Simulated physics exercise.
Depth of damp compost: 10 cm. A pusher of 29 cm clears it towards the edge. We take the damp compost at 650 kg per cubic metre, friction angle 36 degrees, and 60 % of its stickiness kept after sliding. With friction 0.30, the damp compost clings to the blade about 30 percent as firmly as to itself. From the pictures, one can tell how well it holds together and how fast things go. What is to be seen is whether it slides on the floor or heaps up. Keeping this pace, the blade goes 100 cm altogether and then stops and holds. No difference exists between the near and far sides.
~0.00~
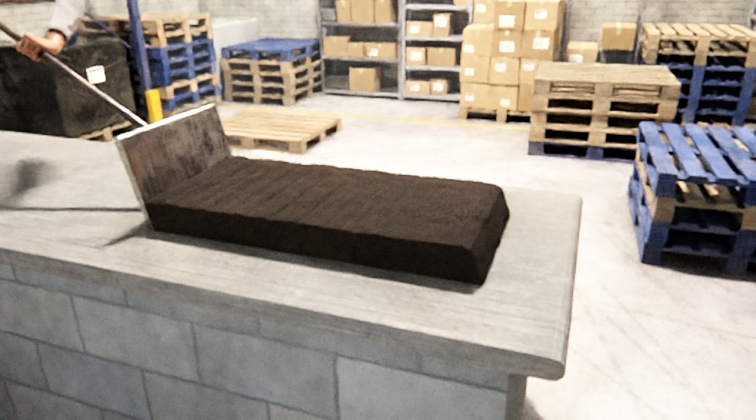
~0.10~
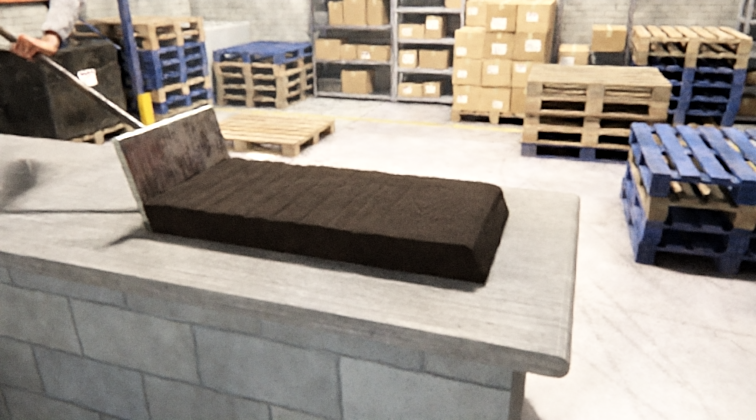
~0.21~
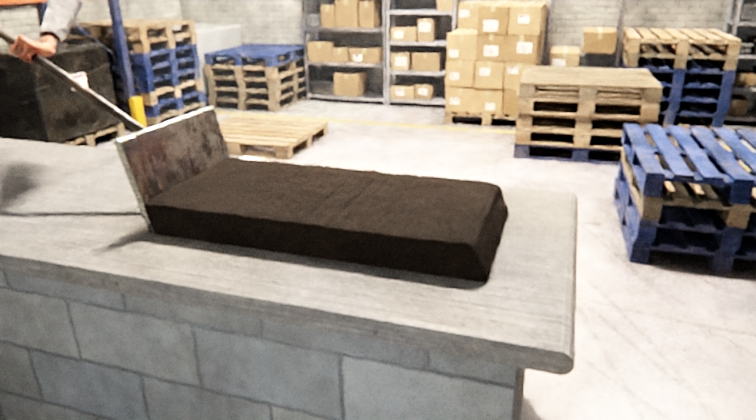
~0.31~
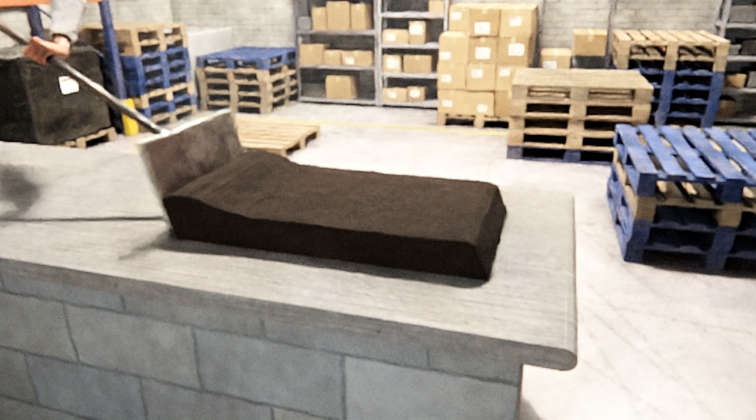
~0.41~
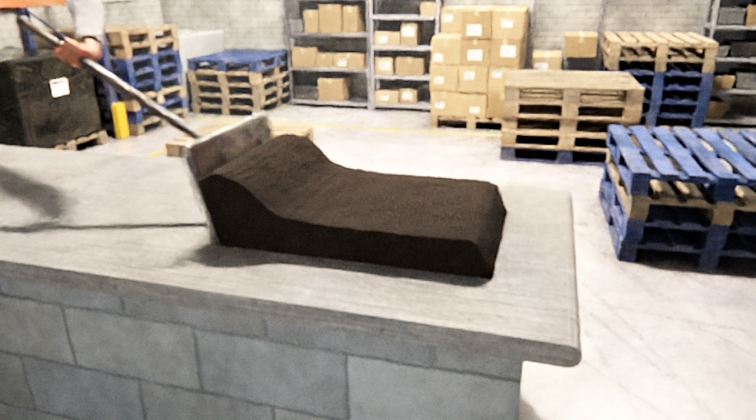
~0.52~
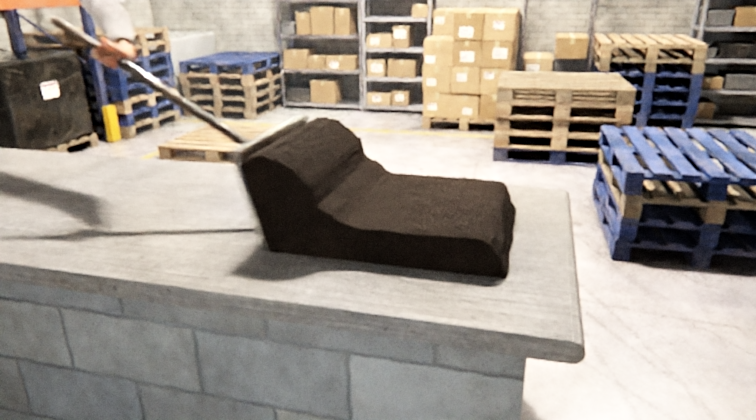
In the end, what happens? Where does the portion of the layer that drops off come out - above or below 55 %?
Result: Above.
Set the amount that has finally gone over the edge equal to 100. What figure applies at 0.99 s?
It is about 20 %.
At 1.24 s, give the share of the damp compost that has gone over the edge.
It should be near 45 per cent.
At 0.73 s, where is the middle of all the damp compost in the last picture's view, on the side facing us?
Close to (447, 236) in the last picture.
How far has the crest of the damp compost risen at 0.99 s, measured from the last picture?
The gap comes to about 0 centimetres.
After 0.73 s, 0 % has gone over the edge.
After 0.99 s, 15 % has gone over the edge.
After 1.24 s, 47 % has gone over the edge.
After 1.49 s, 72 % has gone over the edge.
After 1.70 s, 75 % has gone over the edge.
